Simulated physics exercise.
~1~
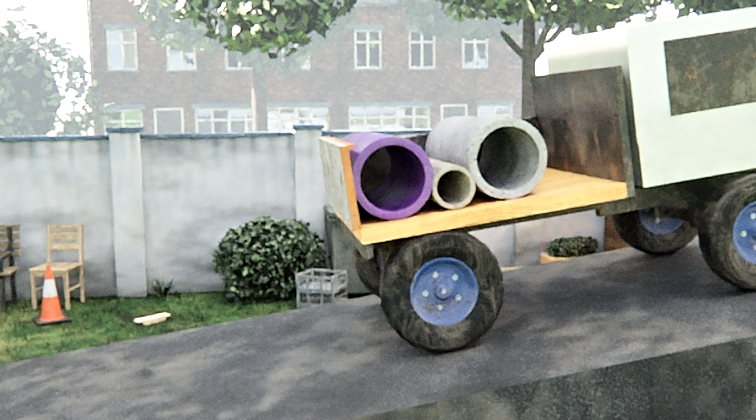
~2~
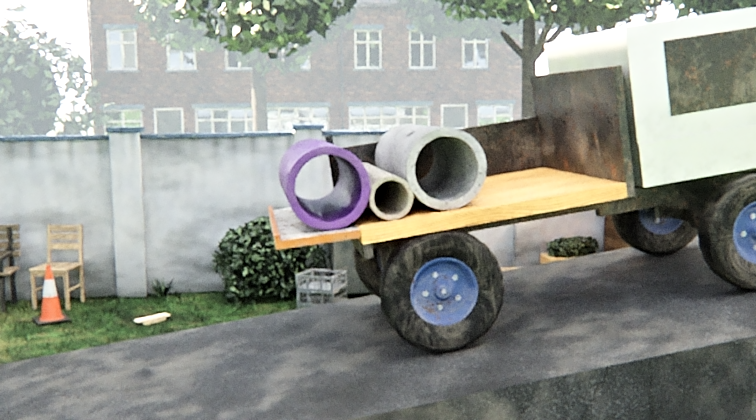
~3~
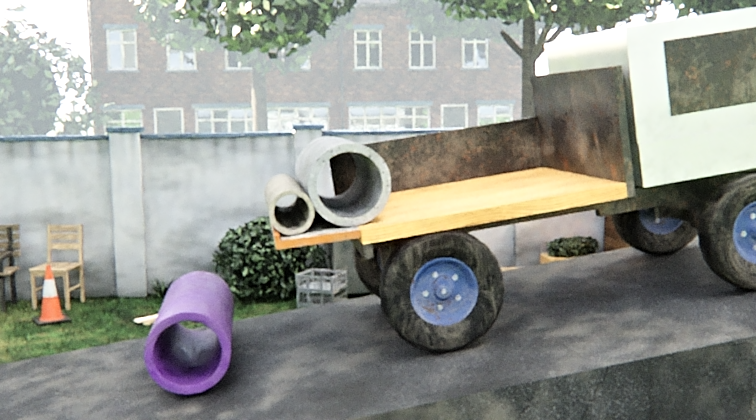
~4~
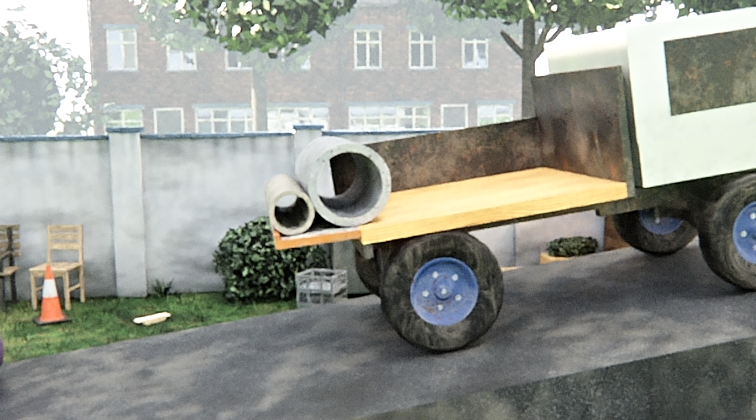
Purple pipe rolling left off a truck's lowered tailgate and away down the sloping road, two grey pipes staying on board.
